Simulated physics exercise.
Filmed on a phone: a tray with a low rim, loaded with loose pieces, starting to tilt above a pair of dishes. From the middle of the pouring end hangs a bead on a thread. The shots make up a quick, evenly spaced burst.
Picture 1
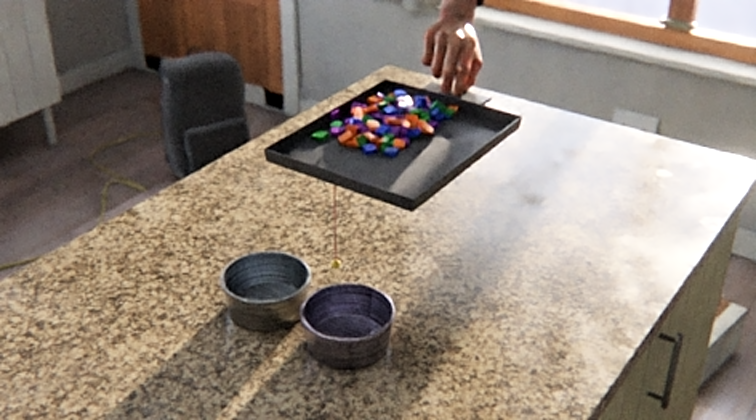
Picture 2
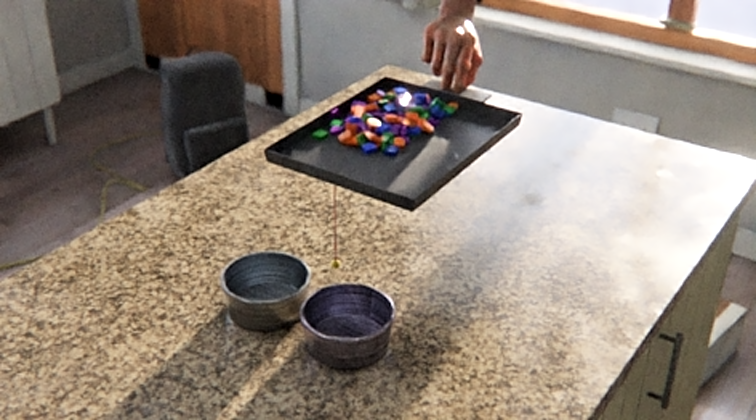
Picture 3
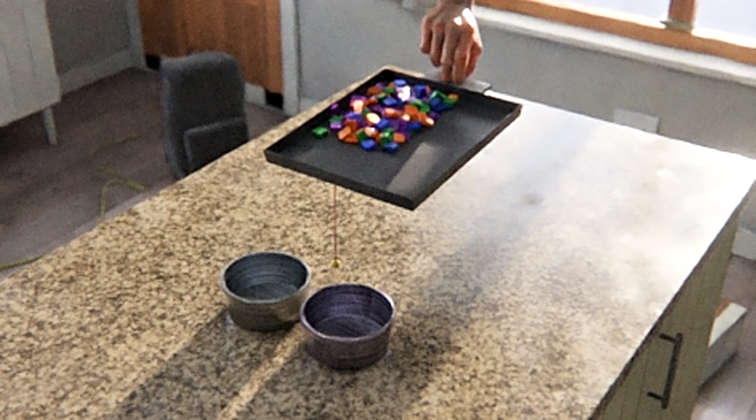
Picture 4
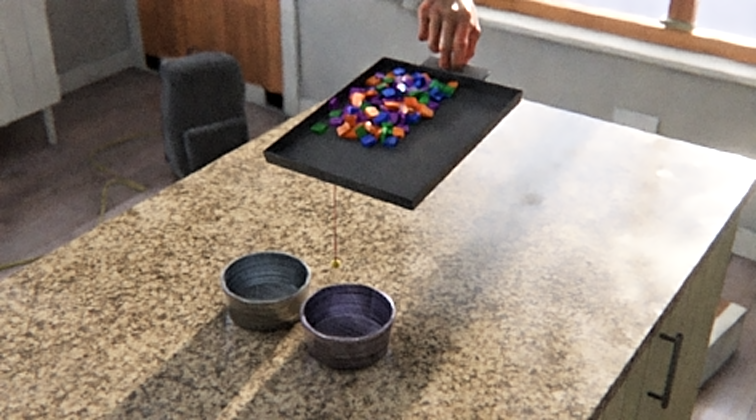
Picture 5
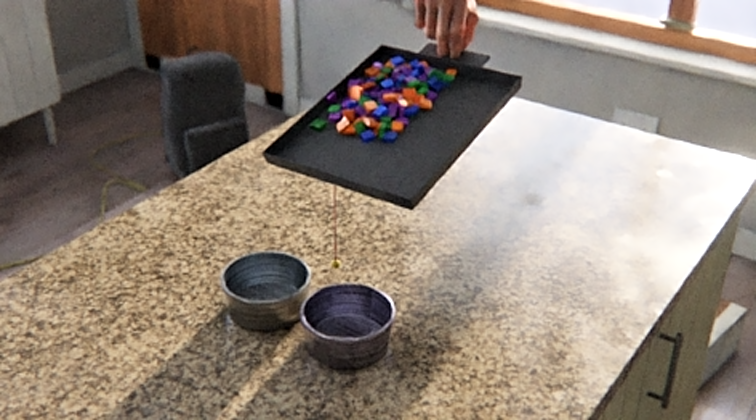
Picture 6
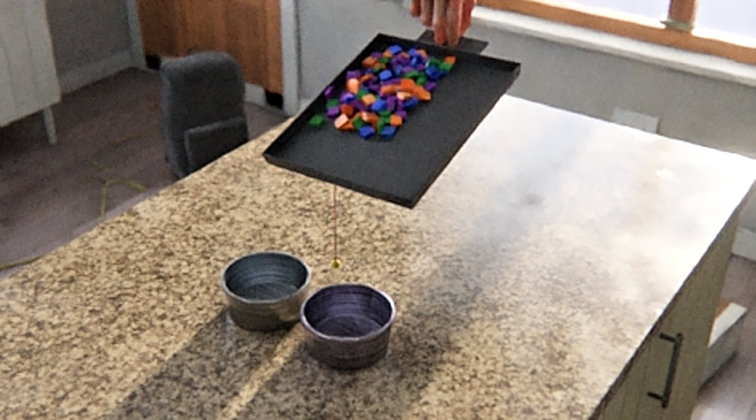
A hand grips the far end of a black, low-rimmed tray above a speckled stone counter in a sunlit room, seen from above at an angle. Small mosaic tiles in orange, blue, green and purple lie heaped on the tray, with a bead on a thread hanging from its near edge and two round metallic dishes below. The hand gradually raises the far end, steepening the tray, while the dishes and camera stay still.
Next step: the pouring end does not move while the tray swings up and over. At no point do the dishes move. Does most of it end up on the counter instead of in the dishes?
No, most of it goes into the dishes.
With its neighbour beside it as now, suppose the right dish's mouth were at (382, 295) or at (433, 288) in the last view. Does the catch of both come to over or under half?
First shift, a minority share; second shift, a minority share.
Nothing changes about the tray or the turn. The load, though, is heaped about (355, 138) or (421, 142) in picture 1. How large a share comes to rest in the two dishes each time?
In order, about 80 and 80 in a hundred.
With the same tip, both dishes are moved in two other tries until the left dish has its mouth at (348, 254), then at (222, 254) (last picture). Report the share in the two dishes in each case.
0 %, then 60 %.
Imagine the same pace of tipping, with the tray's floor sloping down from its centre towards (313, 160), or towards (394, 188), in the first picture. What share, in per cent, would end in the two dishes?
I'd expect around 30 in a hundred first and around 40 in a hundred second.
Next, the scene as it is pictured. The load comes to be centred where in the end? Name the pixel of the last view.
Around (269, 308), give or take.
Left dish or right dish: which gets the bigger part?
Looking at the end state, it is the left-side one.
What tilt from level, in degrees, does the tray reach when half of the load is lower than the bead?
It is at around 110 degrees.
Soon, tray tipped steeply; most on the tray; a small part in the left dish; about a quarter in the air.
A while on, tray tipped past a quarter turn; about half on the tray; a small part in the right dish; about a quarter in the left dish; about a quarter outside both; a stray few in the air.
Towards the end, tray tipped past a quarter turn; about a quarter in the right dish; about half in the left dish; about a quarter outside both.
Finally, tray tipped past a quarter turn; about a quarter in the right dish; about half in the left dish; about a quarter outside both.
